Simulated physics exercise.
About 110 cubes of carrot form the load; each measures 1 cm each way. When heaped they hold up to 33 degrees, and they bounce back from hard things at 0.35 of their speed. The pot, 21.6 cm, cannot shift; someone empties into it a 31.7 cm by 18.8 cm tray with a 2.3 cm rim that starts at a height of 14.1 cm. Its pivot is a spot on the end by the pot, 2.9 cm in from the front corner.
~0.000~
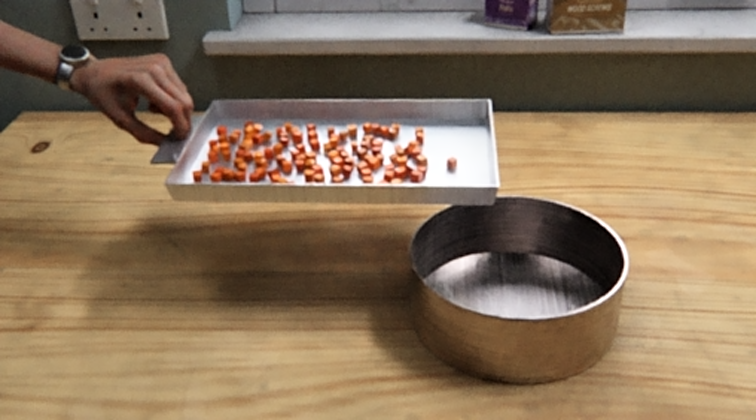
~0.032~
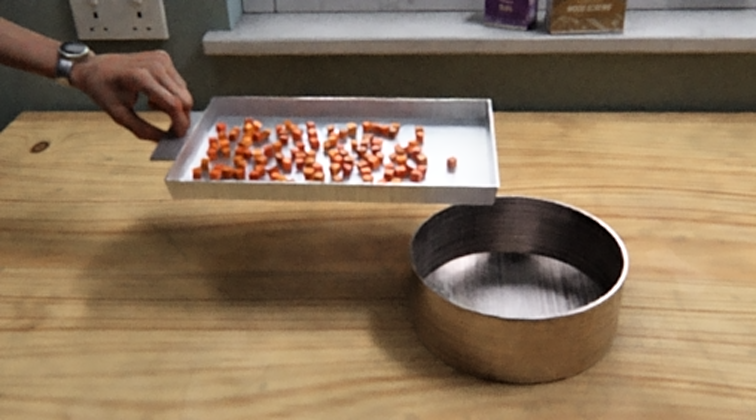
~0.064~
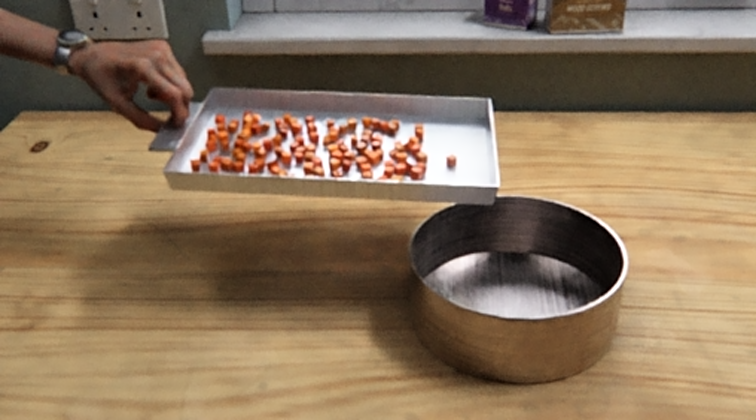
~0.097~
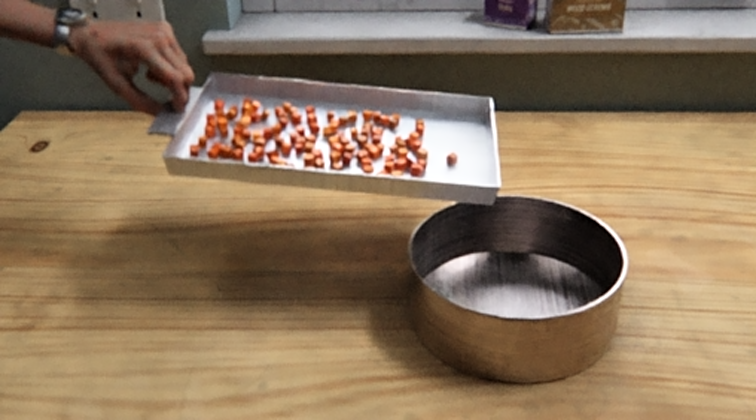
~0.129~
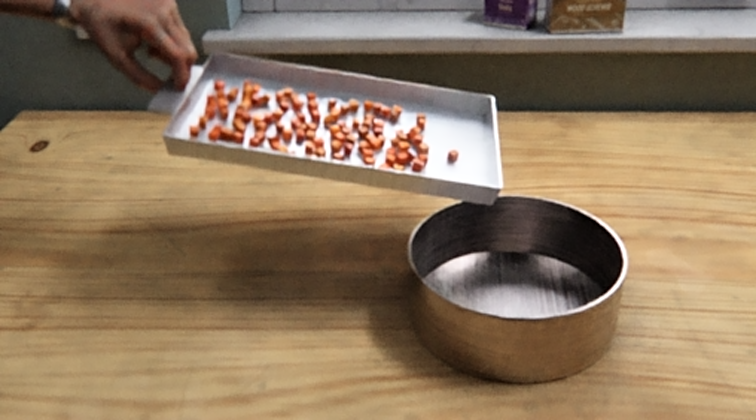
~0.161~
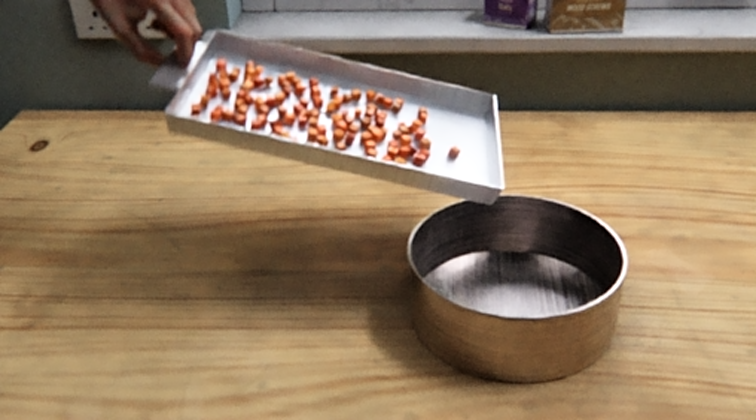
A hand held a pale metal tray of small orange carrot cubes beside a round metal pot on a wooden table, then raised the tray's left end while the cubes stayed scattered across it.
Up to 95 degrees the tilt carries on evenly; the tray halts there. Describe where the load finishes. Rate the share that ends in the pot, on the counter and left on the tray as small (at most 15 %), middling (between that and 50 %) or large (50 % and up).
Pot - large, counter - small, tray - small.
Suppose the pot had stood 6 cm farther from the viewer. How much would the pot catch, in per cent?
Estimated share: Around 95 in a hundred.
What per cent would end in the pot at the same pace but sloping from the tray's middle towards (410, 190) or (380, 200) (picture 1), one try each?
About 90 and 55 per cent.
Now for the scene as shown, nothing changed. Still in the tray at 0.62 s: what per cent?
Close to 90 in a hundred parts of the load.
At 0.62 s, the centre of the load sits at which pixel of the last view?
(511, 155), roughly.
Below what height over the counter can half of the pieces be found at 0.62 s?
Roughly 16 centimetres, more or less.
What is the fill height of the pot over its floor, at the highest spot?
Roughly 2.0 centimetres.
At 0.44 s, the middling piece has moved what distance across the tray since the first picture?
2 cm.
Then, at 0.44 s, tilt 55 degrees; the tray holds 100 %, the pot 0 %.
Then, at 0.62 s, tilt 81 degrees; the tray holds 90 %, the pot 0 %.
After 0.93 s, tilt 95 degrees; the tray holds 10 %, the pot 85 %.
In the end, at 2.1 s, pot 90 %, counter 5 %, tray 5 %.
